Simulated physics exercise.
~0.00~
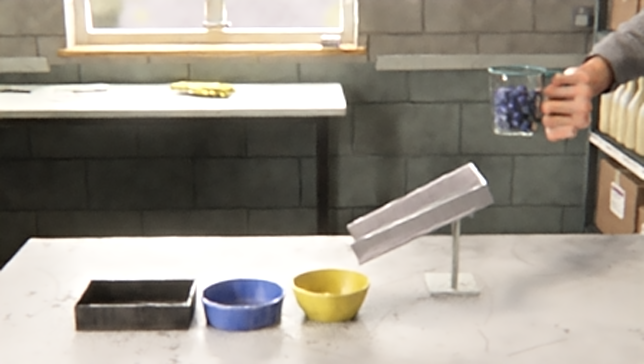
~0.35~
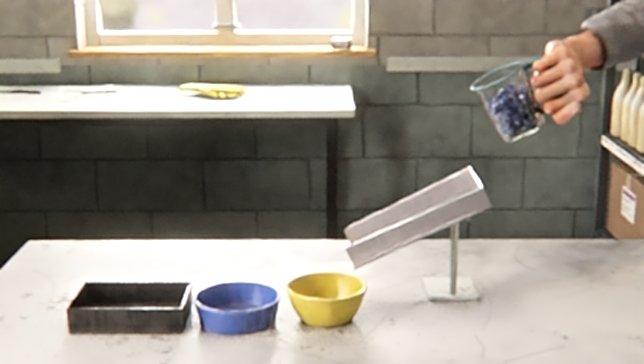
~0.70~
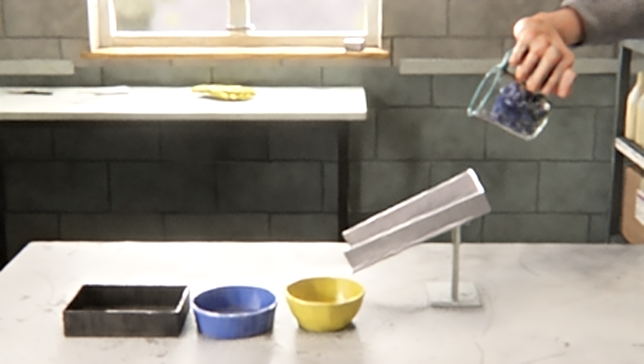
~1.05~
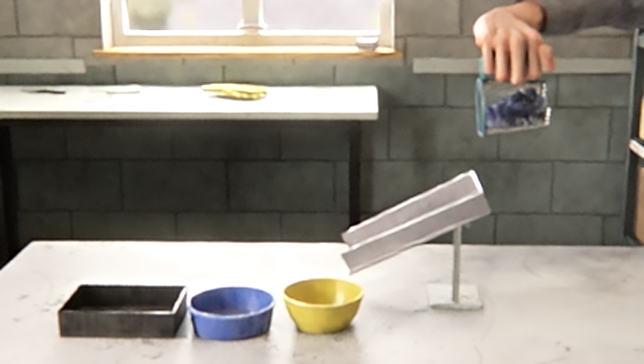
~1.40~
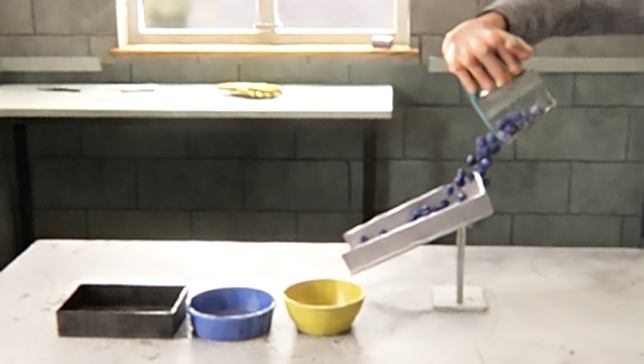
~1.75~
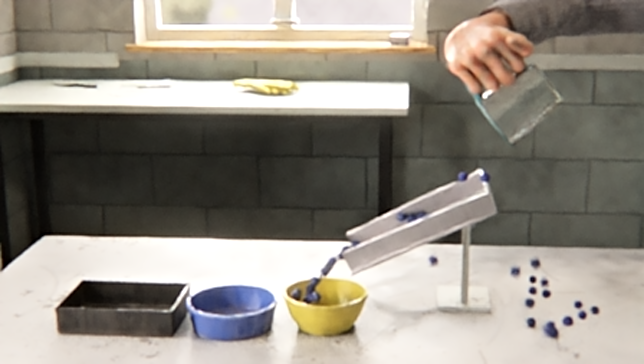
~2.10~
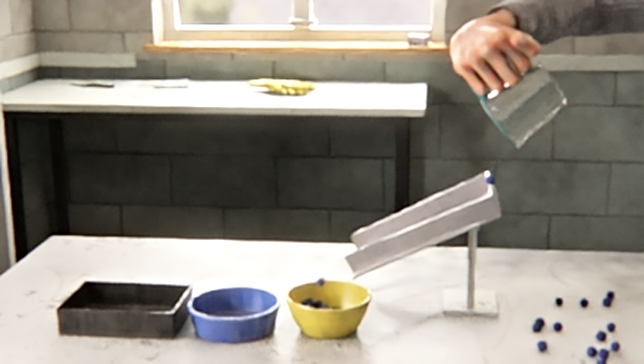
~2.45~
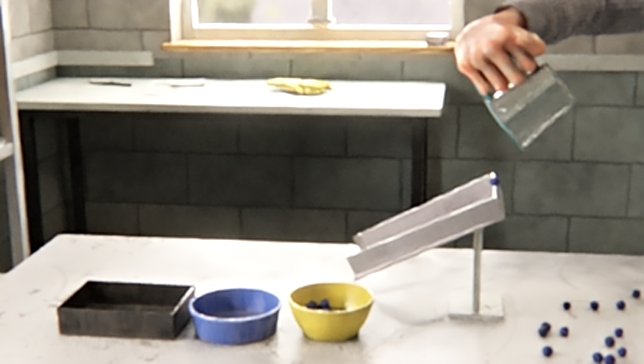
Blueberries pour from a tilted cup down a slope into a yellow bowl, some scattering outside.
